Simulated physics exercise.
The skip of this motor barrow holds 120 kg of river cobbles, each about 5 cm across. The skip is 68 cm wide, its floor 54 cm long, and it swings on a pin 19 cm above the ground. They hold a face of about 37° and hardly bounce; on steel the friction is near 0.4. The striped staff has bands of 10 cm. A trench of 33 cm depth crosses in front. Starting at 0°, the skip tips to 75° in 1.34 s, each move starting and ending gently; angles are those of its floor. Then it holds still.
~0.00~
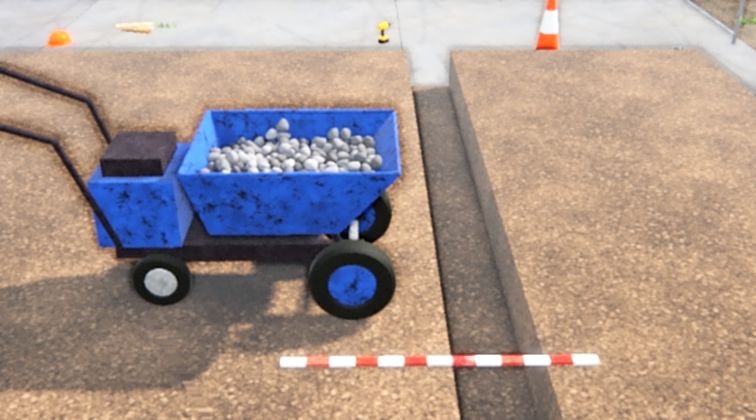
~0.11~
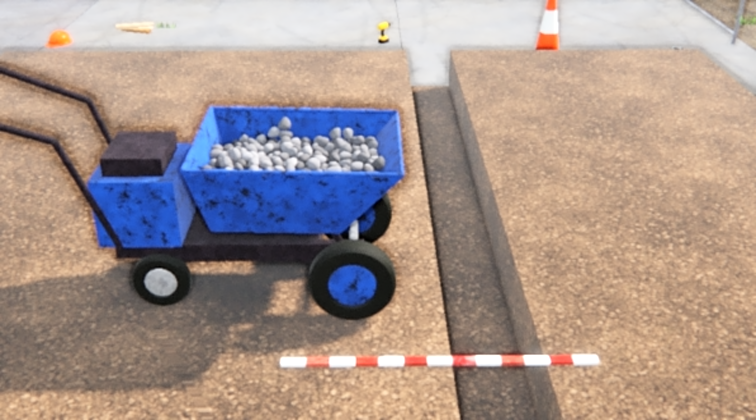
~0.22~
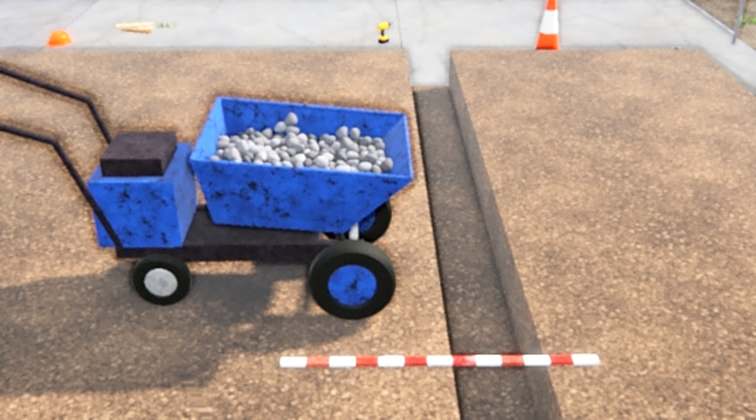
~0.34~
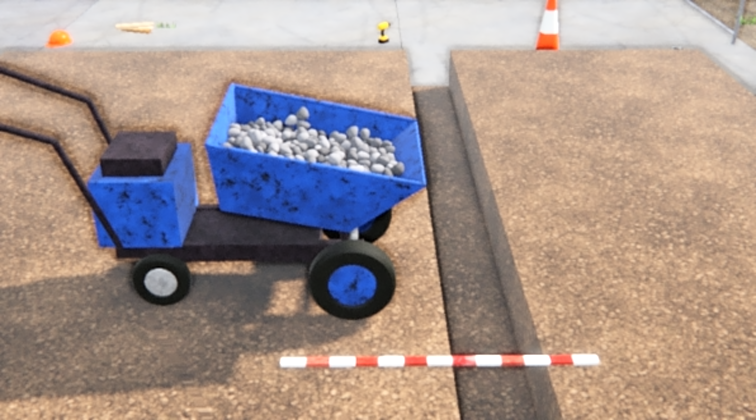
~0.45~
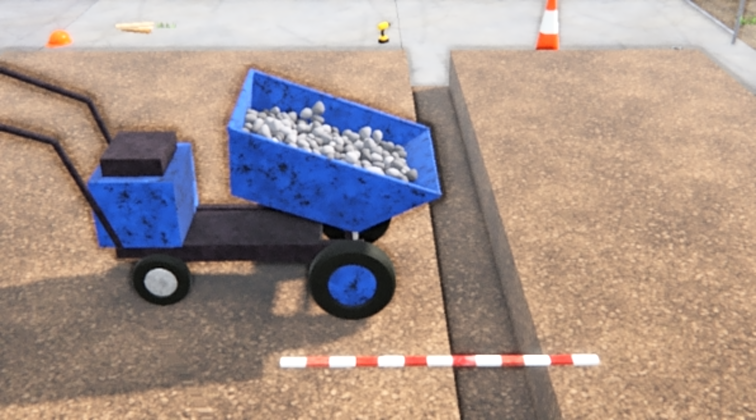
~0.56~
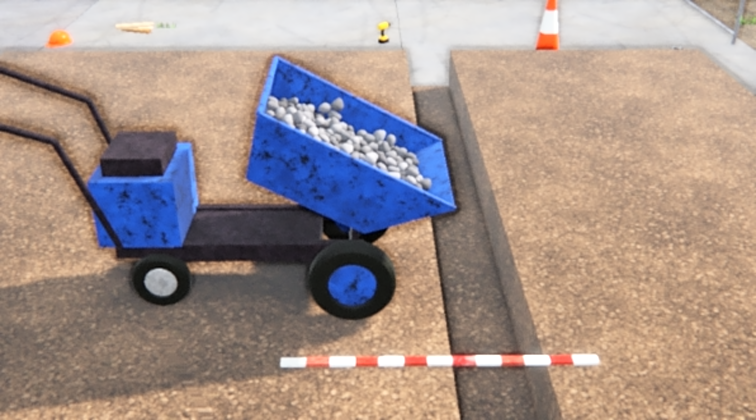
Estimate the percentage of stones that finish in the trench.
Close to 73 in a hundred.
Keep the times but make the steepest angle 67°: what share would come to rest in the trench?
It would be near 75 per cent.
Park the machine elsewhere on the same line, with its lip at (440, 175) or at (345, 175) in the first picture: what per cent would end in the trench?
Near 30 per cent from the first place, 100 from the second.
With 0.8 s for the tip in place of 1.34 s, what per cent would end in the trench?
Then about 65 per cent.
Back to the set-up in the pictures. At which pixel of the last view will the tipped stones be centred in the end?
Near (499, 317).
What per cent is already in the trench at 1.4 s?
About 35 per cent by then.
After 1.0 s the floor is at 64°; 100 % in the skip; the foremost stones are at (474, 230).
After 1.4 s the floor is at 75°; 49 % in the skip, 36 % in the trench, 15 % past the trench; the foremost stones are at (577, 265).
After 1.8 s the floor is at 75°; 13 % in the skip, 60 % in the trench, 27 % past the trench; the foremost stones are at (645, 260).
After 3.7 s the floor is at 75°; 0 % in the skip, 73 % in the trench, 27 % past the trench; the foremost stones are at (671, 252).
